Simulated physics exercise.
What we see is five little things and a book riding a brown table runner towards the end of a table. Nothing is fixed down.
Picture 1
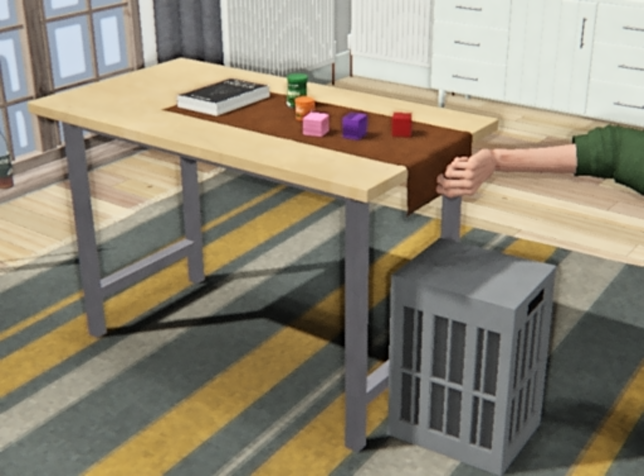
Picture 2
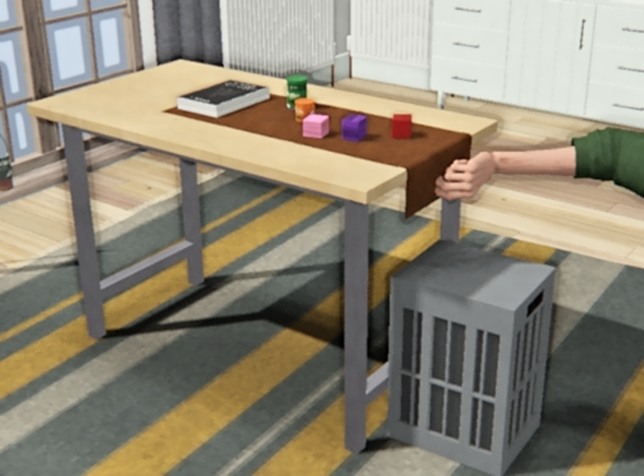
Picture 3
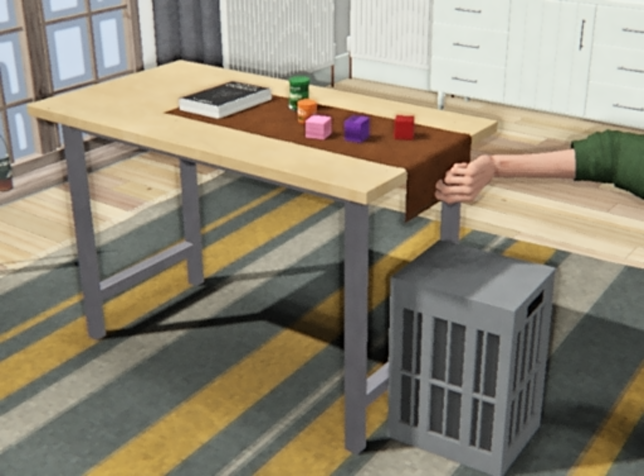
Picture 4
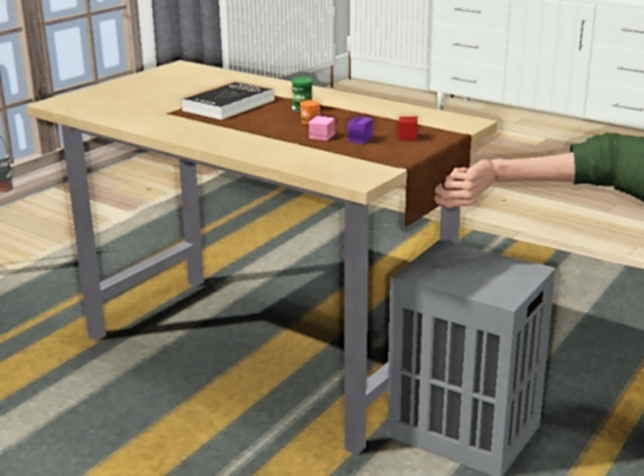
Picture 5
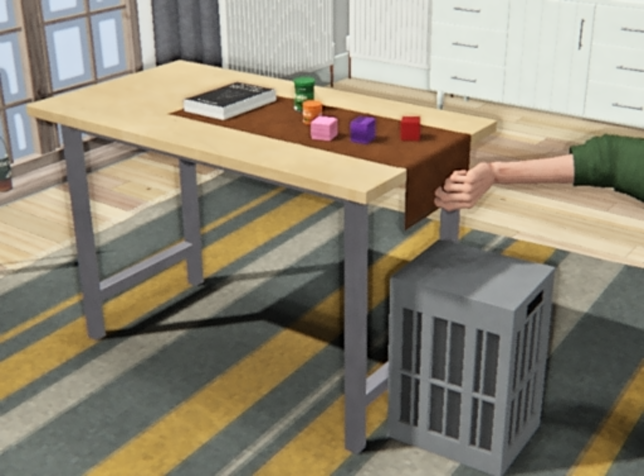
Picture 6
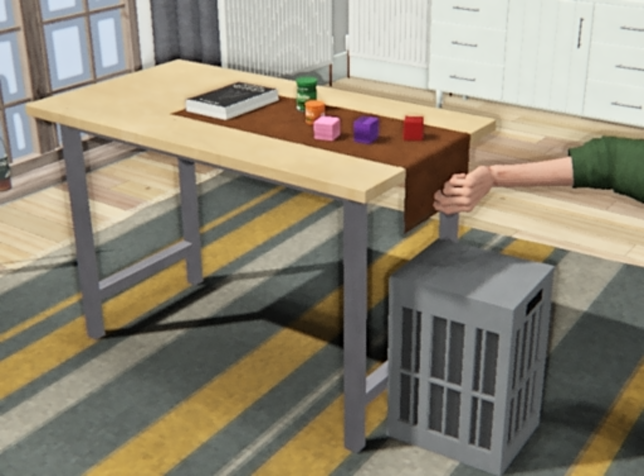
In a room with a striped rug, a hand slowly pulled a brown runner down over the right end of a table, and the book, colored blocks and little containers on it slid slightly right.
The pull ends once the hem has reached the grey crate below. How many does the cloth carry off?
The answer is one.
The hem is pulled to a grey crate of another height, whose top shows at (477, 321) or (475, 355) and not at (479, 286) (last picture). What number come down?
Over the edge go 2 and 3.
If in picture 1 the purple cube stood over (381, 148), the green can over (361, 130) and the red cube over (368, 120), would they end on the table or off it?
The purple cube tumbles off; the green can does not fall; the red cube stays on.
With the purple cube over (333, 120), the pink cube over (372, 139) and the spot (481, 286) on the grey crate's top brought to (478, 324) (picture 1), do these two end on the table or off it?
The purple cube stays on; the pink cube comes down.
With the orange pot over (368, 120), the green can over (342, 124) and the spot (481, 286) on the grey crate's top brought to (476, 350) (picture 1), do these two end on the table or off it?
The orange pot comes down; the green can falls.
A little later, hem near (437, 247); all still up.
Next, hem on the crate; red cube gone.
When it is over, hem on the crate; red cube gone. Over the edge go one.
